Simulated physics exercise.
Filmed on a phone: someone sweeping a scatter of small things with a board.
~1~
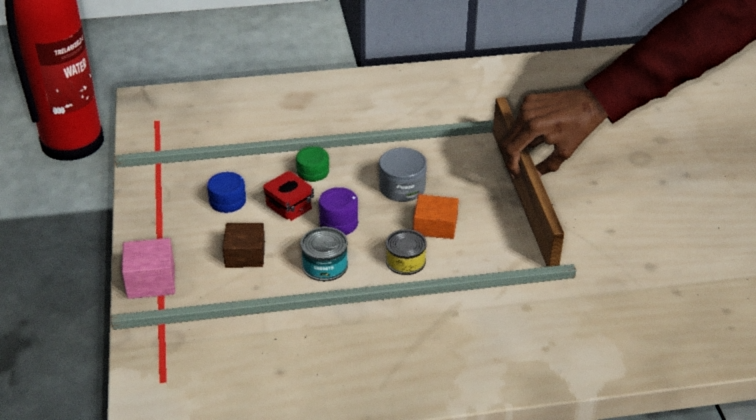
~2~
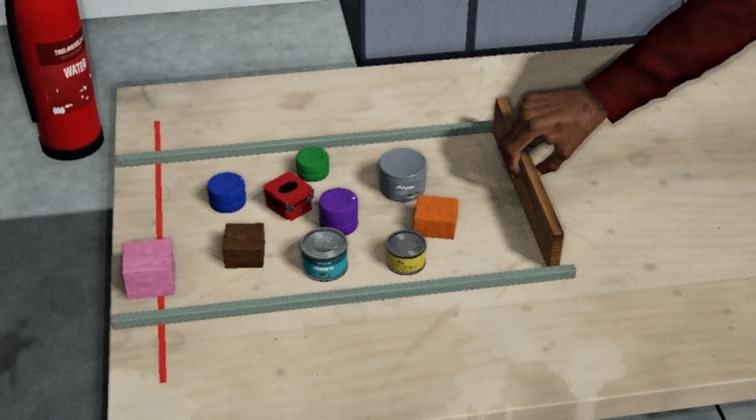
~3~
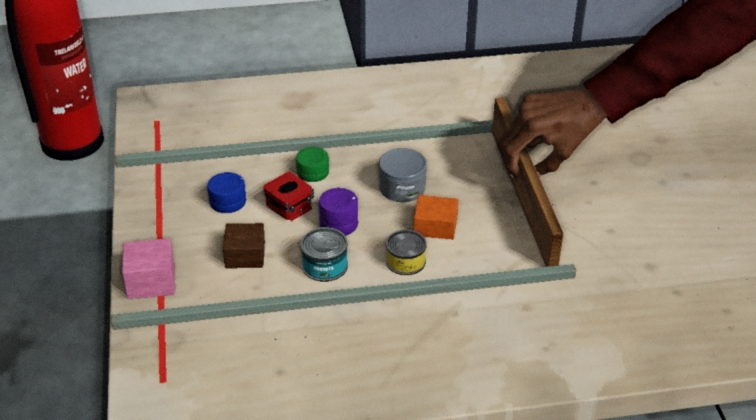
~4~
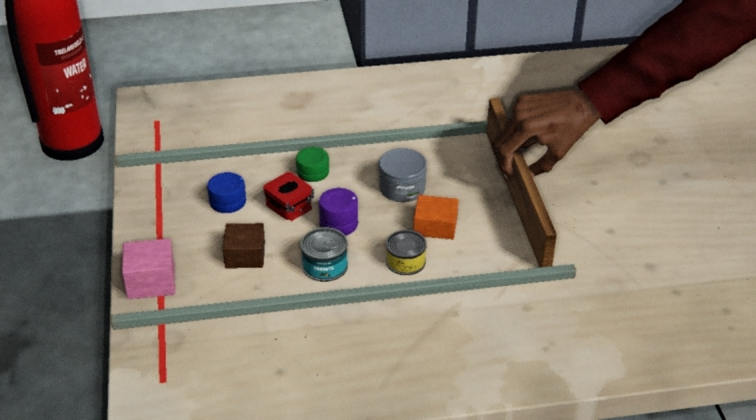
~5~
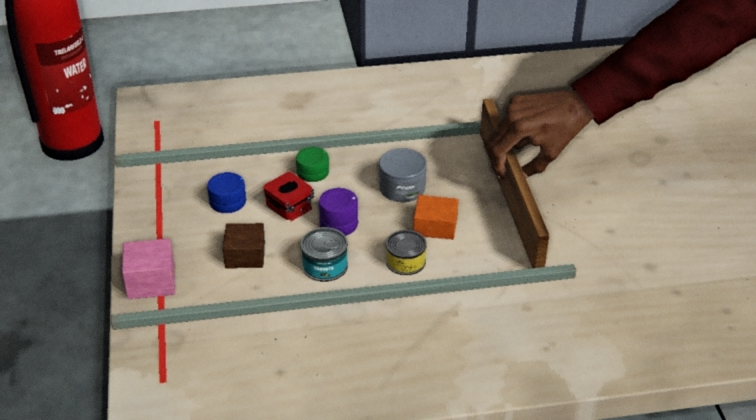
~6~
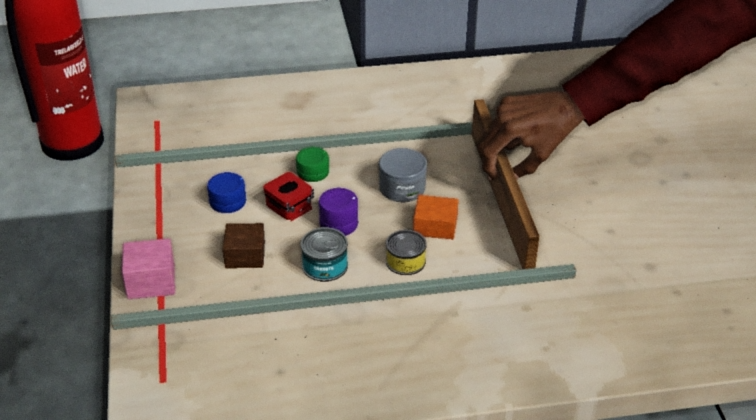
A hand held a wooden board still at the right of some scattered small blocks, lids and tins, then slid it slightly left between two rails, while the objects themselves stayed put.
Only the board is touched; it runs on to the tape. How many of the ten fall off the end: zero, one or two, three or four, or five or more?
Here the number that fall off is five or more.
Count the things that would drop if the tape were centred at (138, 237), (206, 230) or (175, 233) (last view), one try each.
It would be 5, 2 and 3.
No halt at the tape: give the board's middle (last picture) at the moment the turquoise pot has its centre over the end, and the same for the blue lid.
Near (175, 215) and (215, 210).
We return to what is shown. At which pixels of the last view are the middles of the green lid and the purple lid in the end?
The green lid stops around (141, 175); the purple lid around (134, 225).
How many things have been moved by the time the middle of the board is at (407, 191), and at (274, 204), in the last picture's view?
First 3, then 9.
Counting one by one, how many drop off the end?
In all, 5 of them.
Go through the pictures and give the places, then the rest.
Pink block (149, 268); blue lid (227, 193); brown block (244, 245); board (525, 179); tape (160, 234), in the first picture.
Blue lid (227, 193); turquoise pot (325, 254), in the second picture.
Brown block (244, 246); green lid (313, 164), in the third picture.
Pink block (149, 269); orange block (436, 217), in the fourth picture.
Blue lid (227, 193); purple lid (339, 212), in the fifth picture.
Pink block (149, 269); blue lid (227, 193); brown block (244, 246); board (503, 181); tape (160, 234), in the sixth picture.
Soon after, none off yet; pink block at rest near (149, 269); blue lid at rest near (227, 193); brown block at rest near (244, 246).
In the end, the number that fall off is five or more; gone, turquoise pot, red case, brown block, blue lid and pink block.
